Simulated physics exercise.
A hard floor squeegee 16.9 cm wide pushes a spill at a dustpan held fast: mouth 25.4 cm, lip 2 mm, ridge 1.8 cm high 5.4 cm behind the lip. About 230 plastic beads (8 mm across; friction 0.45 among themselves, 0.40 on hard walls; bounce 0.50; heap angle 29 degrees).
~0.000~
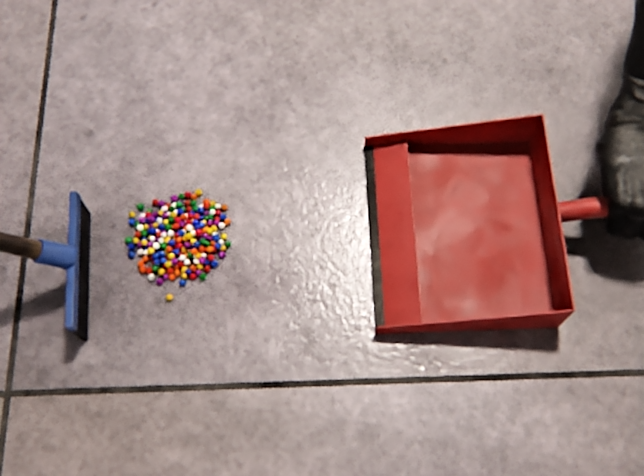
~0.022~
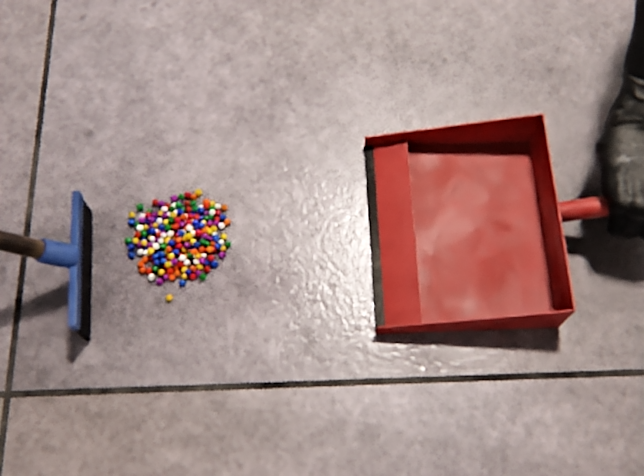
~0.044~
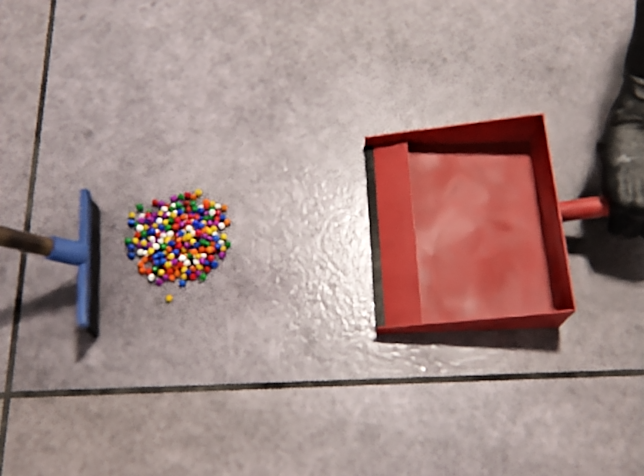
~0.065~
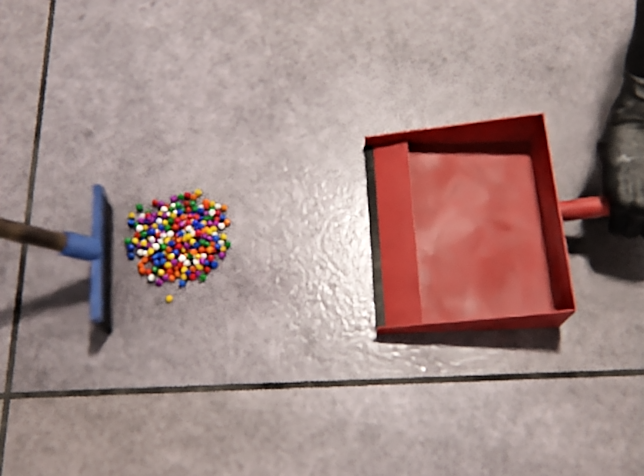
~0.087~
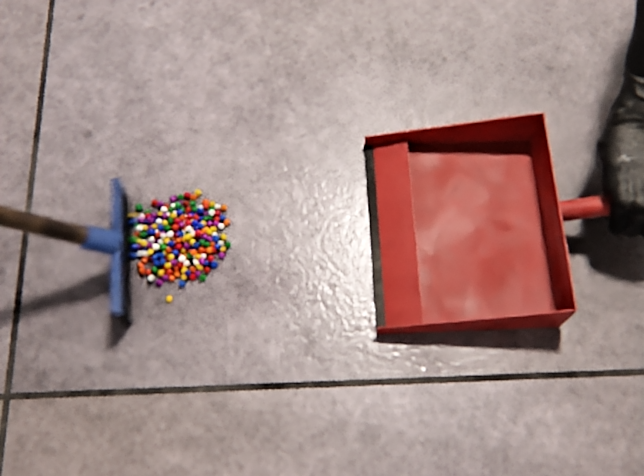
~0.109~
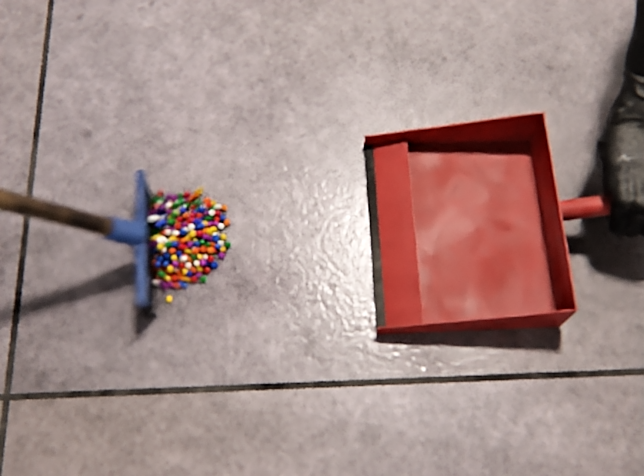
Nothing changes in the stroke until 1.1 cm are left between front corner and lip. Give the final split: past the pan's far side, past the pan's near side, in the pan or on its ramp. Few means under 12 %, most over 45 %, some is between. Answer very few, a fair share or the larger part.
Past the pan's far side: A fair share; past the pan's near side: Very few; in the pan or on its ramp: The larger part.
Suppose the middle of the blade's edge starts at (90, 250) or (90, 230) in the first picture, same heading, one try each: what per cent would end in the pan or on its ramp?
Some 45 and 35 per cent.
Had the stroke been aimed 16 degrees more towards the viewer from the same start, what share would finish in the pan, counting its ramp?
It would be near 50 per cent.
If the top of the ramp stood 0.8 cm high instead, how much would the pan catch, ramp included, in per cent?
In that case some 55 per cent.
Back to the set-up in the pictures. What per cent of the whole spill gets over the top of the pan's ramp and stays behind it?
About 35 per cent.
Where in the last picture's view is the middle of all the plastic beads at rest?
Near (444, 179).
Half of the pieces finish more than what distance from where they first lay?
About 34 cm.
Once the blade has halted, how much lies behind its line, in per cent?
About 10 per cent.
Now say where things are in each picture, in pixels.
The first picture shows blade from (72, 326) to (76, 198), moved 0.0 cm, 0 of the pieces shifted so far; middle of the pieces at (177, 236); pan at (472, 232).
The second picture shows blade from (75, 325) to (78, 198), moved 0.3 cm, 0 of the pieces shifted so far; middle of the pieces at (177, 236).
The third picture shows blade from (84, 323) to (86, 195), moved 1.4 cm, 0 of the pieces shifted so far; middle of the pieces at (177, 236).
The fourth picture shows blade from (98, 318) to (99, 191), moved 3.0 cm, 0 of the pieces shifted so far; middle of the pieces at (177, 236).
The fifth picture shows blade from (118, 311) to (118, 185), moved 5.4 cm, 3 of the pieces shifted so far; middle of the pieces at (177, 237).
The sixth picture shows blade from (143, 303) to (141, 177), moved 8.5 cm, 152 of the pieces shifted so far; middle of the pieces at (185, 239); pan at (473, 231). The blade's pace is about 1.43 m/s, heading 19 degrees away from the viewer's side.
After 0.22 s, middle of the blade 12 cm from the lip; 0 % over the lip, far side 5 %, near side 5 %.
After 0.29 s, middle of the blade 4 cm from the lip; 5 % over the lip, far side 15 %, near side 5 %.
After 0.50 s, middle of the blade 2 cm from the lip; 60 % over the lip, far side 20 %, near side 5 %.
At rest (2.0 s), far side 20 %, near side 5 %, pan 50 %, in front of the lip or behind the blade 25 %.
